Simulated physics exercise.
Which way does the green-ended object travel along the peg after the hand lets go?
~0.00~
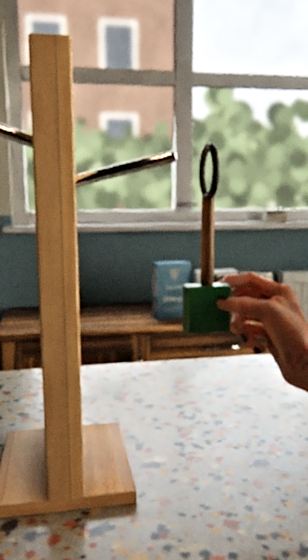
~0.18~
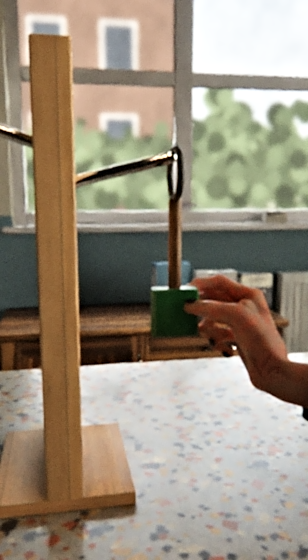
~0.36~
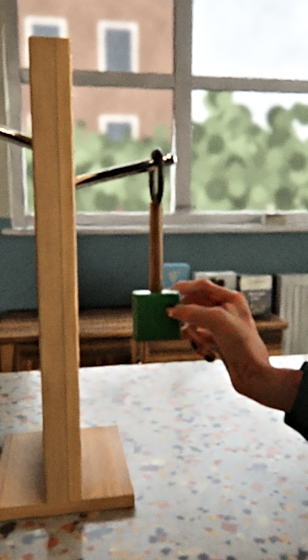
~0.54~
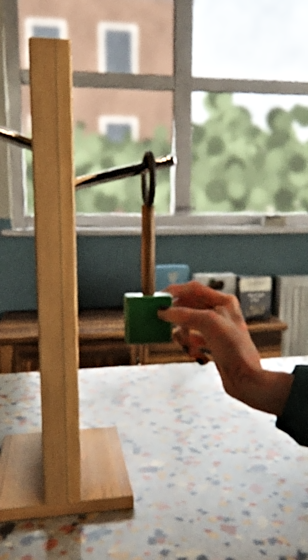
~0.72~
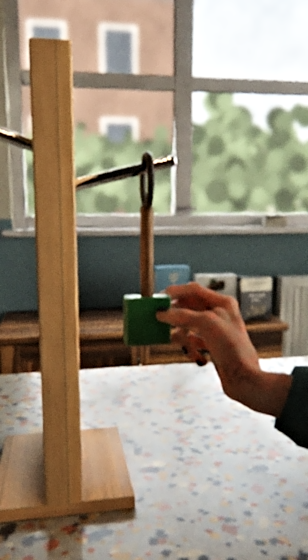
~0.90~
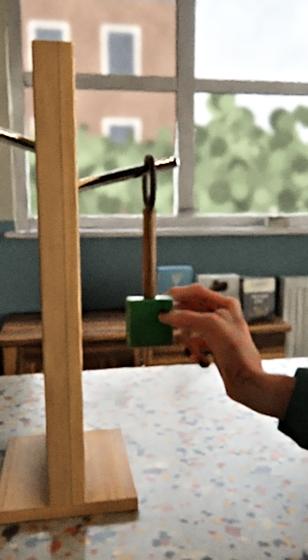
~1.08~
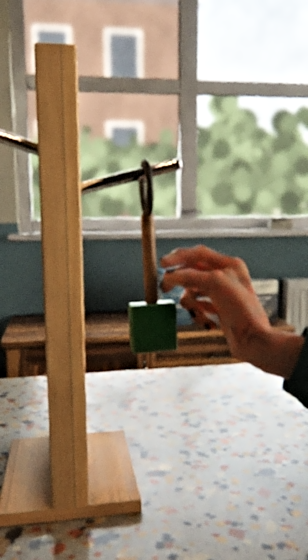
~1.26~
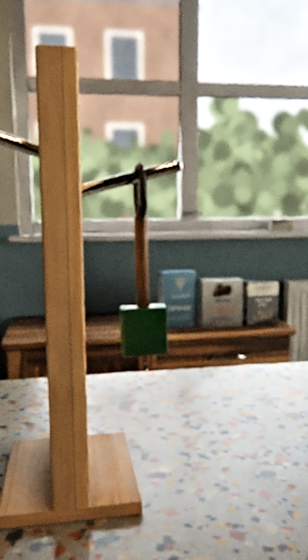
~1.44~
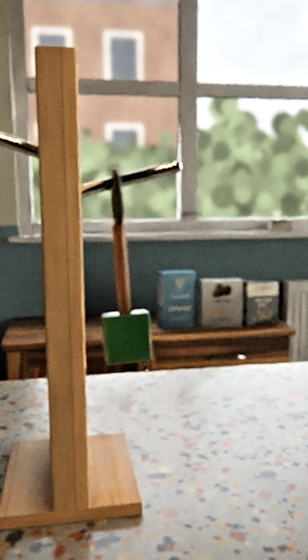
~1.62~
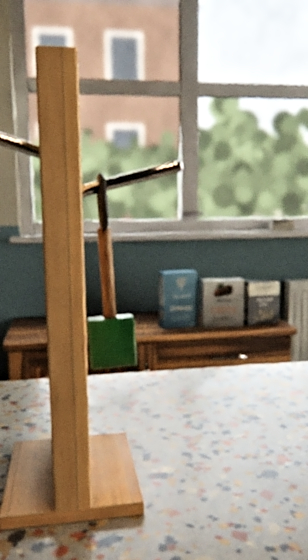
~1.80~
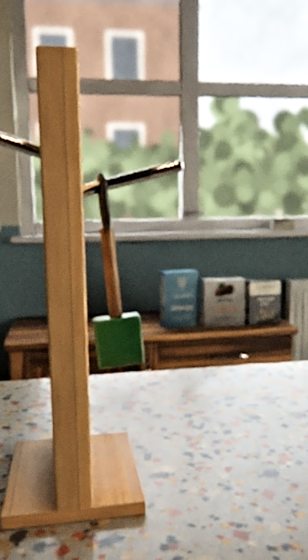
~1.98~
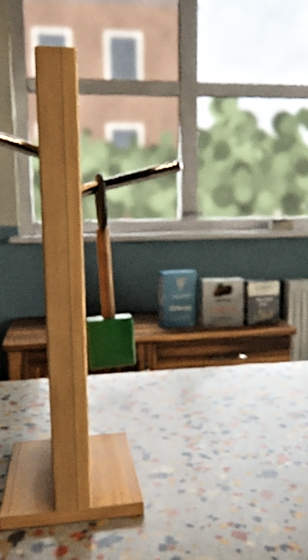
It slides to the left, down the sloping peg toward the wooden post, and stays hanging there.
